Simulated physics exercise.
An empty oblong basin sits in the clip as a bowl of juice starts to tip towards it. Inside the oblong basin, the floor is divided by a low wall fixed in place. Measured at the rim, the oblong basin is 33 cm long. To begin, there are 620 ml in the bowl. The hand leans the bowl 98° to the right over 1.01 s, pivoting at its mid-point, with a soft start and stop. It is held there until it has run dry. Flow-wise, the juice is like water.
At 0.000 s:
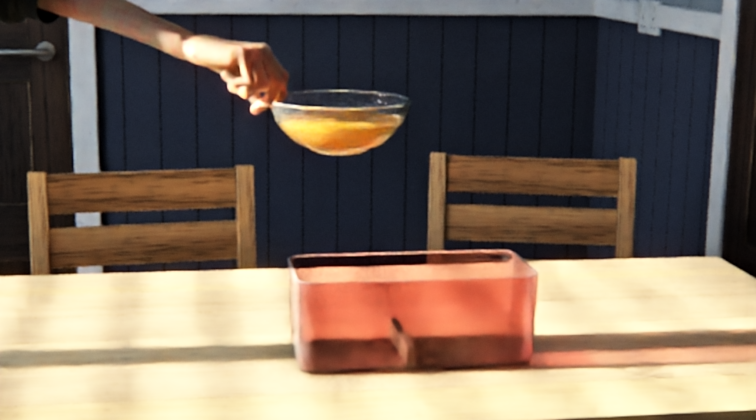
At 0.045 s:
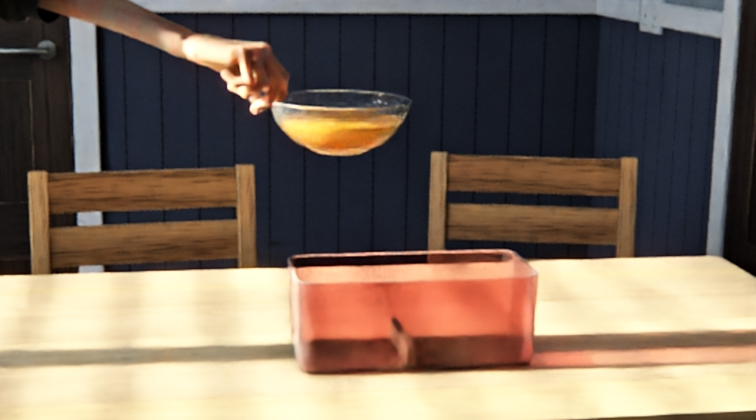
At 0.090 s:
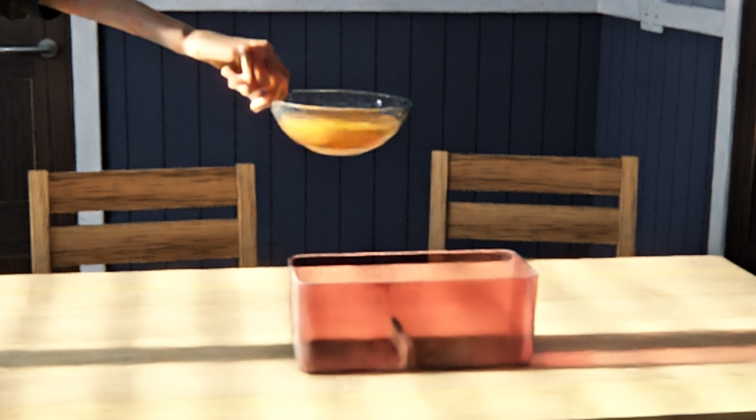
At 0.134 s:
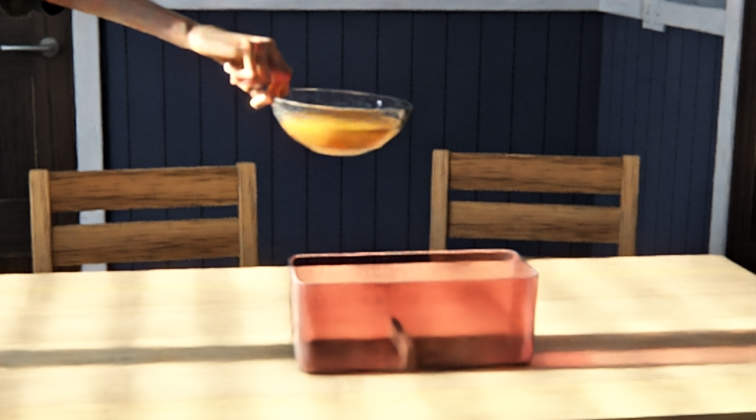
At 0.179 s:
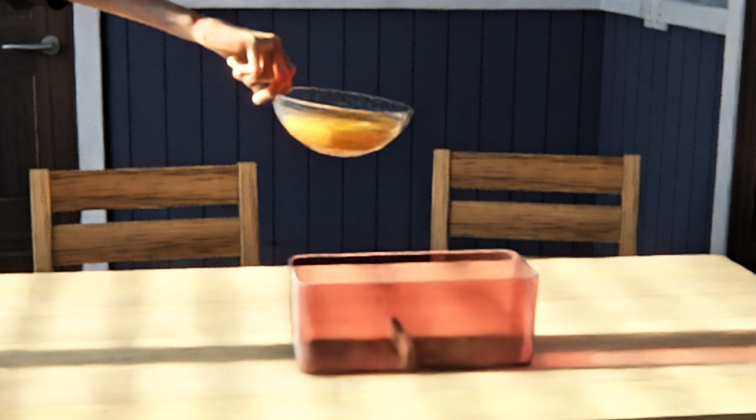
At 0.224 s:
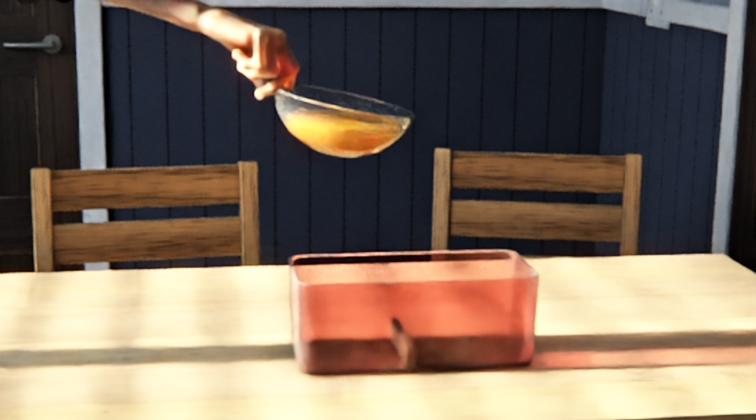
A hand holding a clear glass bowl of orange-yellow liquid above an empty, reddish oblong basin on a wooden table stays nearly still, then gradually tilts the bowl slightly to the right, with two wooden chairs behind.
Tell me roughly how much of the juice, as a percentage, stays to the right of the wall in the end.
Around 82 per cent stays on the right.
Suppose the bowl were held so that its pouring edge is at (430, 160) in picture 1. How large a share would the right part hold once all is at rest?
In that case roughly 85 per cent.
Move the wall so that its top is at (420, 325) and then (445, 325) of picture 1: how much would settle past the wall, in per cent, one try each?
Around 75 and 55 percent, in that order.
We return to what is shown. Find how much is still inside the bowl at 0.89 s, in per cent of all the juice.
What remains is about 0 percent of it all.
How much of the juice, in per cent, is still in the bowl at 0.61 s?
Around 34 in a hundred.
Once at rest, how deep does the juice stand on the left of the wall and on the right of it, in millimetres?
Depths: Left near 6 mm, right near 22 mm.
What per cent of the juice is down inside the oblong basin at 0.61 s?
Roughly 10 per cent.
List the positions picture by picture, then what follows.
In the first frame, tilt 0°; pouring edge (410, 101); surface from (278, 118) to (399, 117); the oblong basin's rim runs from (293, 271) to (526, 264); the wall's top is at (401, 333).
In the second frame, tilt 0°; pouring edge (410, 101); surface from (278, 119) to (399, 118).
In the third frame, tilt 2°; pouring edge (410, 103); surface from (278, 118) to (398, 119).
In the fourth frame, tilt 4°; pouring edge (411, 106); surface from (279, 116) to (400, 120).
In the fifth frame, tilt 7°; pouring edge (412, 110); surface from (281, 116) to (401, 122).
In the sixth frame, tilt 11°; pouring edge (413, 115); surface from (284, 116) to (403, 123).
After 0.61 s the tilt is 65° and 35 per cent is still to pour, 0 is left of the wall and 10 right of it.
After 0.89 s the tilt is 95° and 0 per cent is still to pour, 10 is left of the wall and 83 right of it.
After 1.19 s the tilt is 98° and 0 per cent is still to pour, 16 is left of the wall and 83 right of it.
After 1.51 s the tilt is 98° and 0 per cent is still to pour, 17 is left of the wall and 82 right of it.
In the end 17 per cent lies left of the wall, 82 right of it and 1 outside.
